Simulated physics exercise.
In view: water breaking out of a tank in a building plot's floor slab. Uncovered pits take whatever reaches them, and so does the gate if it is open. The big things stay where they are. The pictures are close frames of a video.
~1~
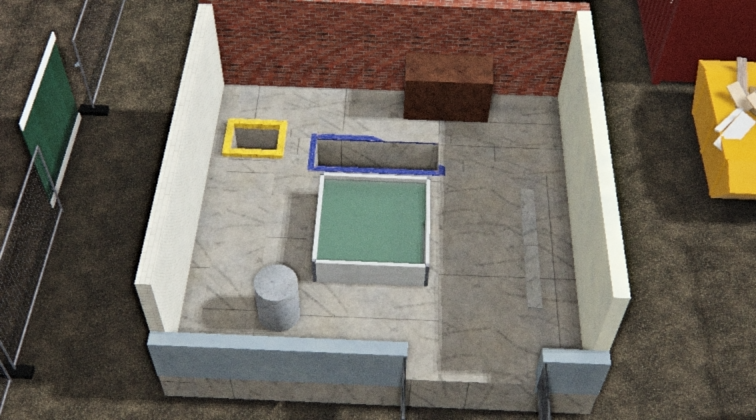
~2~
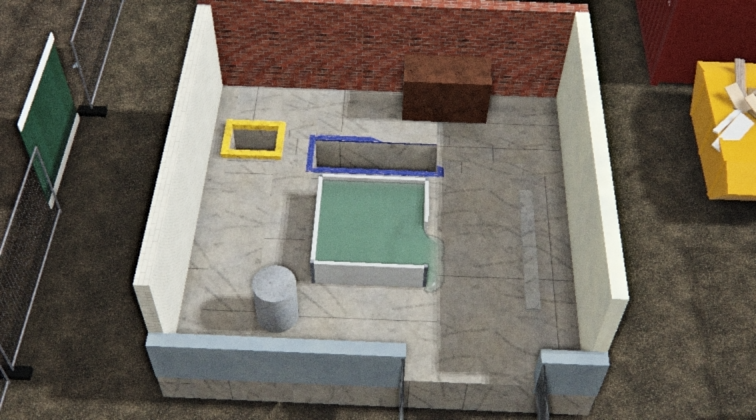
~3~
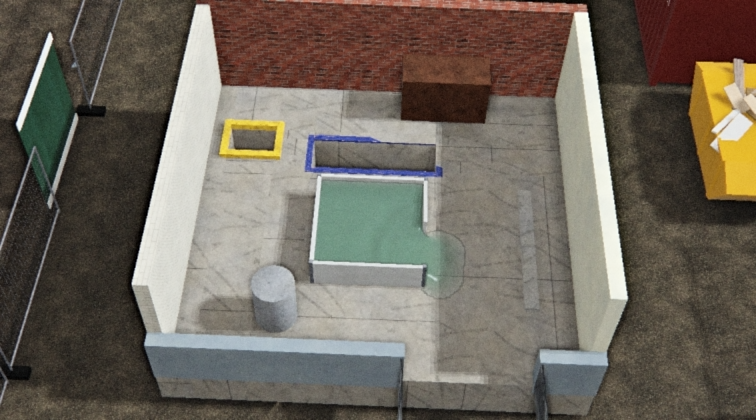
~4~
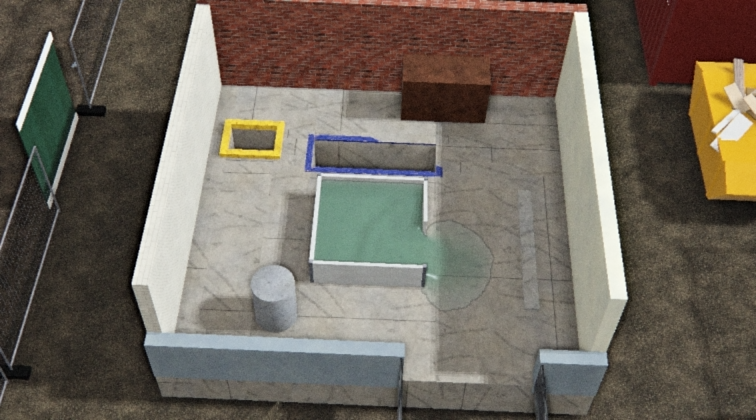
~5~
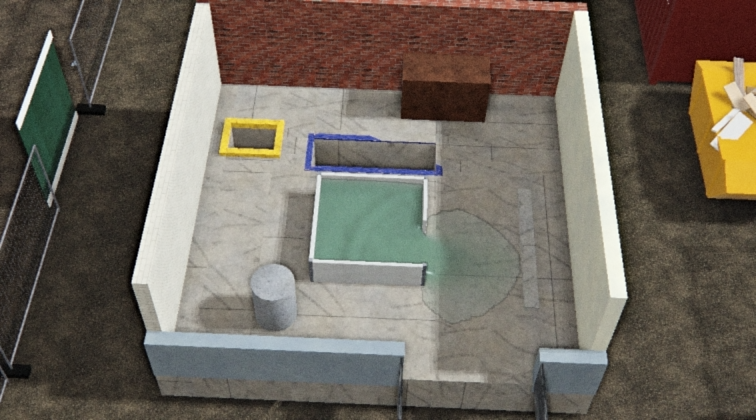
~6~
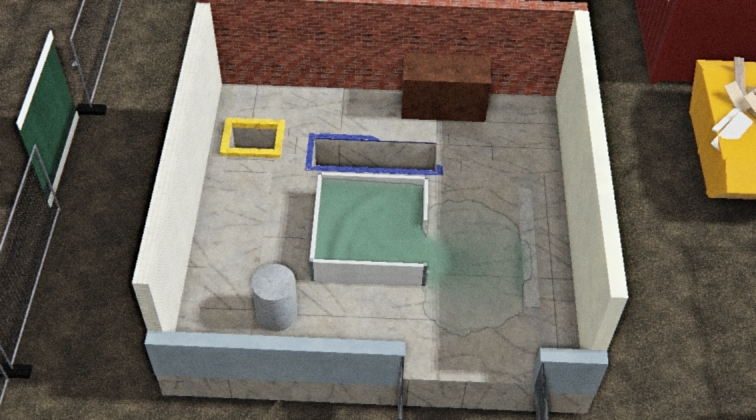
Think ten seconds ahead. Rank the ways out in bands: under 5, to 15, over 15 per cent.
In the end: The gate takes more than 15 %; the yellow pit takes less than 5 %; the blue pit takes between 5 and 15 %.
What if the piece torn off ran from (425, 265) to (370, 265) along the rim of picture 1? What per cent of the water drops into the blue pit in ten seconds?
Parts in a hundred: Blue 2.
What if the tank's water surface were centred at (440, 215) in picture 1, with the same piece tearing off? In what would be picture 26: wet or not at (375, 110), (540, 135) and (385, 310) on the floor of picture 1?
One after the other: Clear, under water, dry.
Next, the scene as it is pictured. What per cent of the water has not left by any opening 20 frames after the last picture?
I make it 94 per cent.
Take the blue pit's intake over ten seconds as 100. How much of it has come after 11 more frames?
Near 0 in a hundred.
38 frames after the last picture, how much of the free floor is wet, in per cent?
Near 45 in a hundred.
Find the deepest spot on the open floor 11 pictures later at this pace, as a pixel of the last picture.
Close to (579, 353).
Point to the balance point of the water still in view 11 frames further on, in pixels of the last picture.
At about (434, 256).
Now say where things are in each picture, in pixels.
The open tank at (373, 221) is whole and still, in the first picture.
Water pours out at (423, 257) and has run to (434, 287), in the second picture.
Water pours out at (422, 258) and has run to (457, 243), in the third picture.
The front is at (487, 255), out from the gap at (422, 258), in the fourth picture.
Water pours out at (422, 256) and has run to (515, 258), in the fifth picture.
The front is at (522, 304), out from the gap at (422, 256), in the sixth picture.
A moment on, water covers 20 % of the floor; the gate 0 %, the yellow pit 0 %, the blue pit 0 %.
Next, water covers 25 % of the floor; the gate 1 %, the yellow pit 0 %, the blue pit 0 %.
Then, water covers 35 % of the floor; the gate 5 %, the yellow pit 0 %, the blue pit 0 %.
Later, water covers 45 % of the floor; the gate 18 %, the yellow pit 0 %, the blue pit 1 %.
In the end, water covers 50 % of the floor; the gate 33 %, the yellow pit 0 %, the blue pit 9 %.
